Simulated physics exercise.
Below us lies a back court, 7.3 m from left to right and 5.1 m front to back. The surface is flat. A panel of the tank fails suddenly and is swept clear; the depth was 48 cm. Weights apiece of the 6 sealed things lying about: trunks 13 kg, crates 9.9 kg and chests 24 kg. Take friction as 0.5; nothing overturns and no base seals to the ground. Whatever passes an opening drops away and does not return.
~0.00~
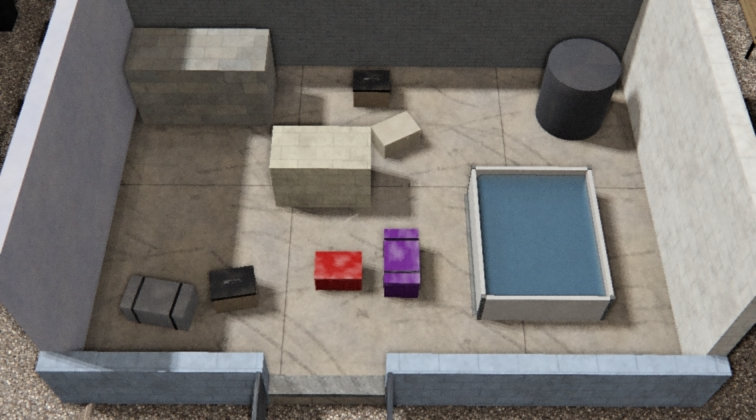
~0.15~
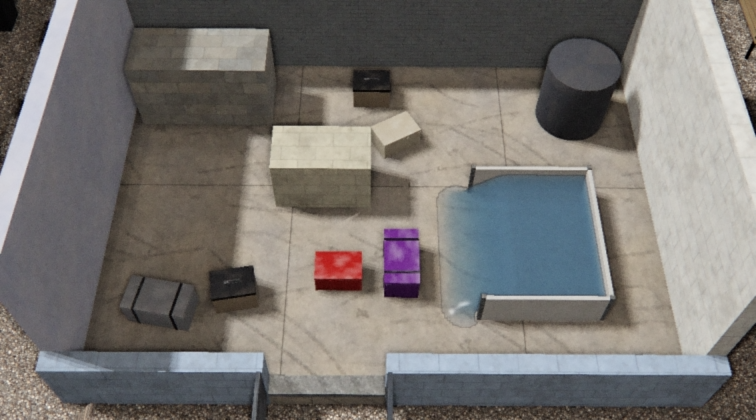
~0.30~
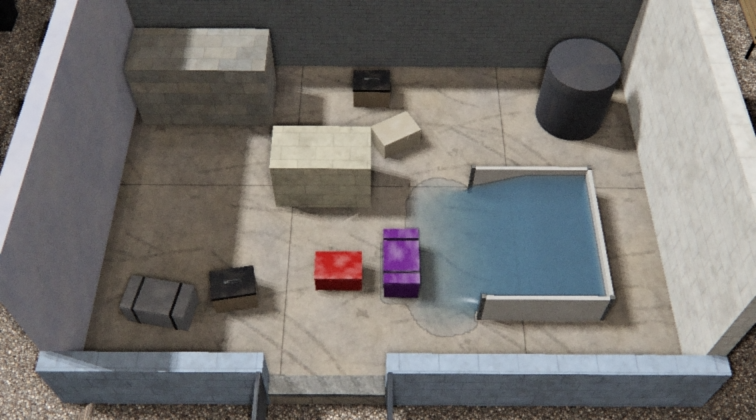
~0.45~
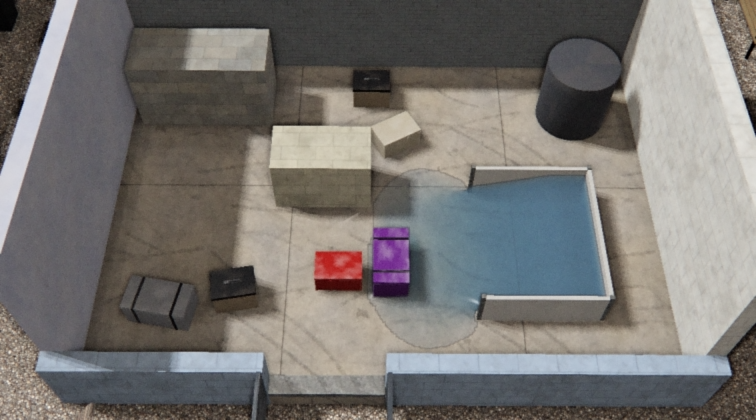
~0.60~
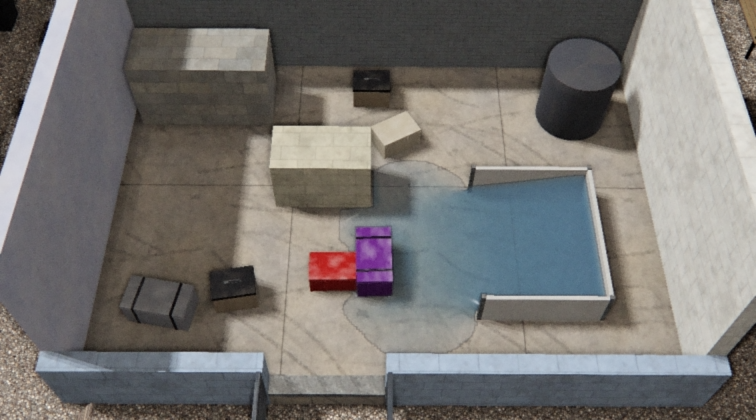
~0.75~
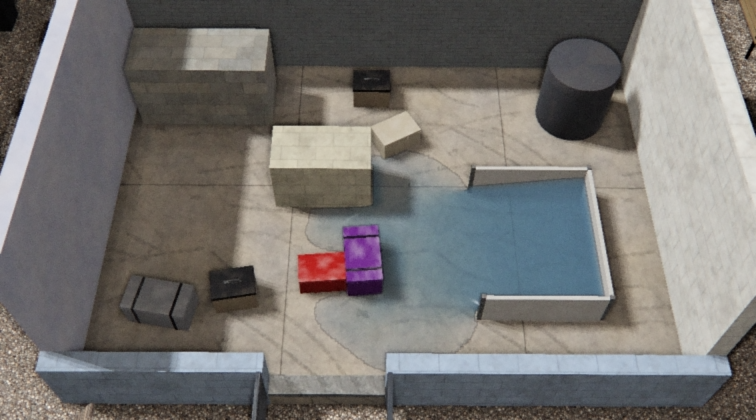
We see a walled court where the left side of a water tank gives way and water spreads leftward across the floor, pushing a purple trunk against a red crate and then shifting both to the left.
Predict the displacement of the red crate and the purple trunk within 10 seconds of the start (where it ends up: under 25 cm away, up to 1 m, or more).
The red crate gets carried off, the purple trunk travels far.
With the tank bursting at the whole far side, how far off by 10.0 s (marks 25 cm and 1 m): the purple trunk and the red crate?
In that case the purple trunk stays put, the red crate barely shifts.
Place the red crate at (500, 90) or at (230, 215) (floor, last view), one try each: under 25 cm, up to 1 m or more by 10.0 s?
In that order: It stays put; it ends far away.
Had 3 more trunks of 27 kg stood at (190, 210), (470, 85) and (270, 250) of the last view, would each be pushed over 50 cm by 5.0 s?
In that order: Over, short of it, more.
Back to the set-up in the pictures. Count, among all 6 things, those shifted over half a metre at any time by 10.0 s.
5 of them.
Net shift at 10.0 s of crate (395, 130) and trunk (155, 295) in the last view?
In that order: 140 cm, 60 cm.
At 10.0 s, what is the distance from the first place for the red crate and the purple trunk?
Roughly 250 and 300 cm.
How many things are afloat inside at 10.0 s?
3 of them.
After 2.0 s the red crate is near (255, 262), 1.1 m from its start, afloat; the purple trunk is near (288, 235), 1.5 m from its start, afloat; 0 of 6 are out; 2 afloat.
After 4.5 s the red crate is near (120, 201), 3.0 m from its start, afloat; the purple trunk is near (156, 168), 3.6 m from its start, afloat; 0 of 6 are out; 4 afloat.
After 7.0 s the red crate is near (141, 167), 3.1 m from its start, afloat; the purple trunk is near (166, 139), 3.7 m from its start, afloat; 0 of 6 are out; 3 afloat.
After 10.0 s the red crate is near (156, 204), 2.6 m from its start, afloat; the purple trunk is near (209, 173), 2.9 m from its start, afloat; 0 of 6 are out; 3 afloat.
